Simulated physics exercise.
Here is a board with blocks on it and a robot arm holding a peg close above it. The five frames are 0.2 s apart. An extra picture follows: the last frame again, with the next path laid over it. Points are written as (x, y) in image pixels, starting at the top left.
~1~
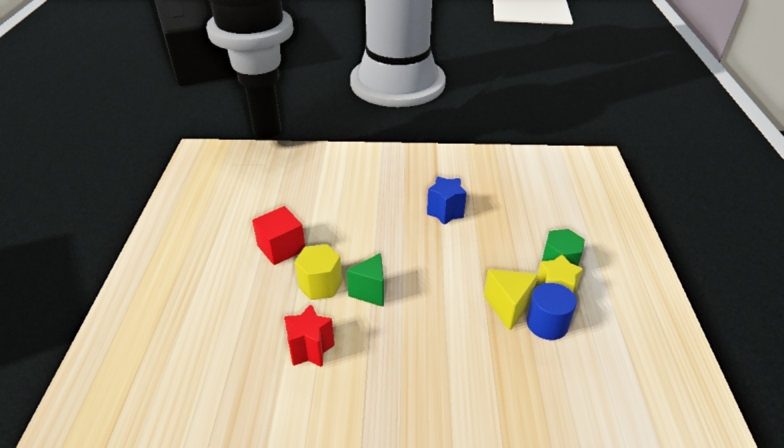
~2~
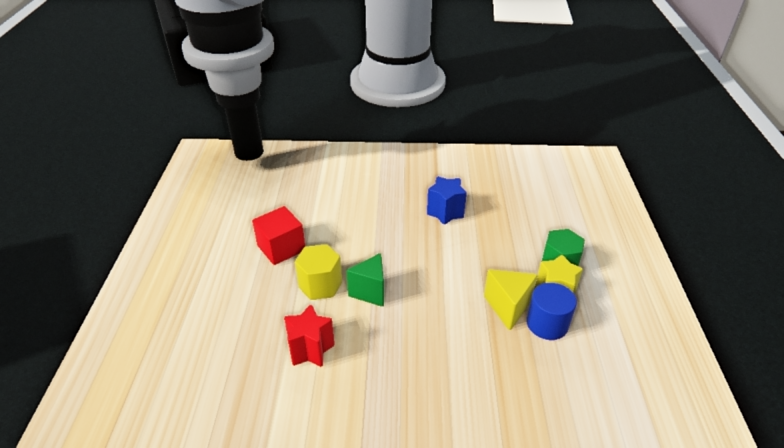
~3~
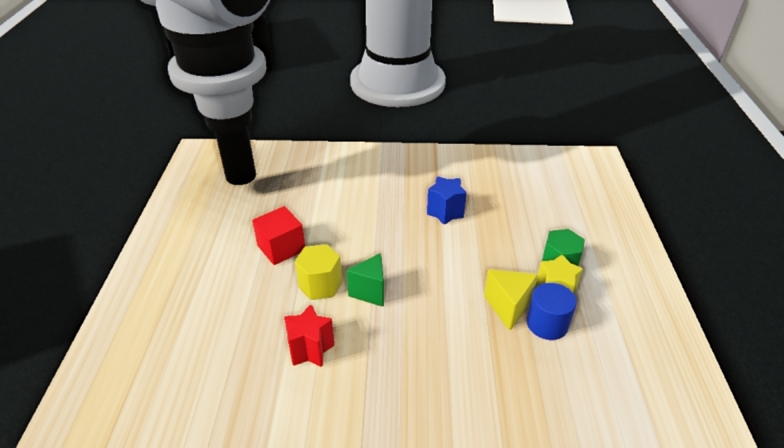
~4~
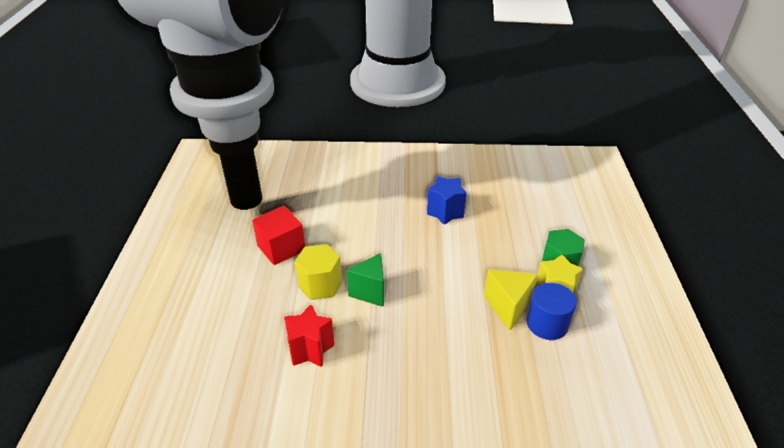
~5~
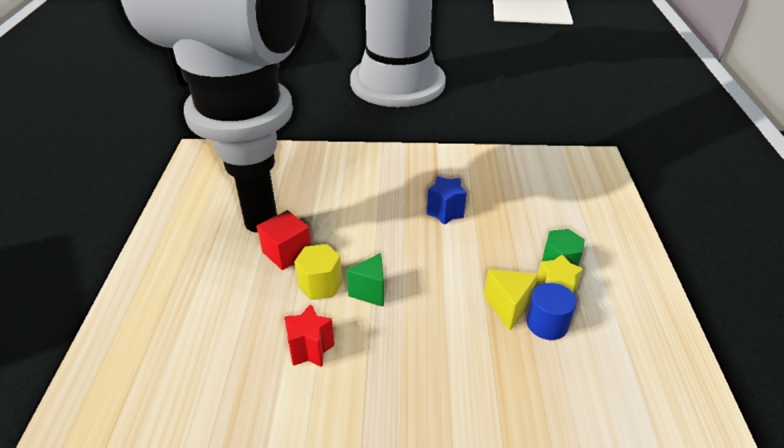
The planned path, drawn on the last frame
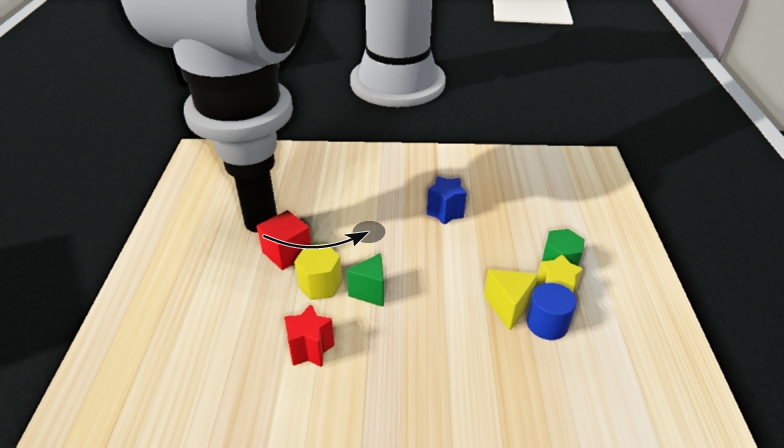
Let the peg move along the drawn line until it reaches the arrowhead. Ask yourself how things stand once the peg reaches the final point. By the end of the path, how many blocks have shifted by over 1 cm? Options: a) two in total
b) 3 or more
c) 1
I choose a.
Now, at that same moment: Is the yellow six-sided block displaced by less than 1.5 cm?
It seems not.
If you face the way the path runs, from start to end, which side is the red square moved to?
The answer is right: Facing from the path's start to its end, that's where the red square shifts.
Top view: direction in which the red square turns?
From above, the turn goes clockwise.
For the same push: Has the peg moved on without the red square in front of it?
Yes, that is what happens.
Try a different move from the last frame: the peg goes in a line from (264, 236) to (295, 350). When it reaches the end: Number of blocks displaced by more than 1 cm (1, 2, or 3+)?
Blocks that move over 1 cm: Three or more.
Drawn move, from (264, 236) through (297, 246) and (335, 245) to (369, 232).
The first path, step by step. One third of the way, peg (297, 233); red square (315, 241), turned 20° clockwise; yellow six-sided block (328, 269).
Two thirds of the way, peg (336, 230); red square (330, 246), turned 45° clockwise; yellow six-sided block (332, 275); green three-sided block (374, 270), turned 25° anticlockwise.
At the end, peg (369, 218); red square (330, 246), turned 45° clockwise; yellow six-sided block (332, 275); green three-sided block (374, 270), turned 25° anticlockwise; blue star still.
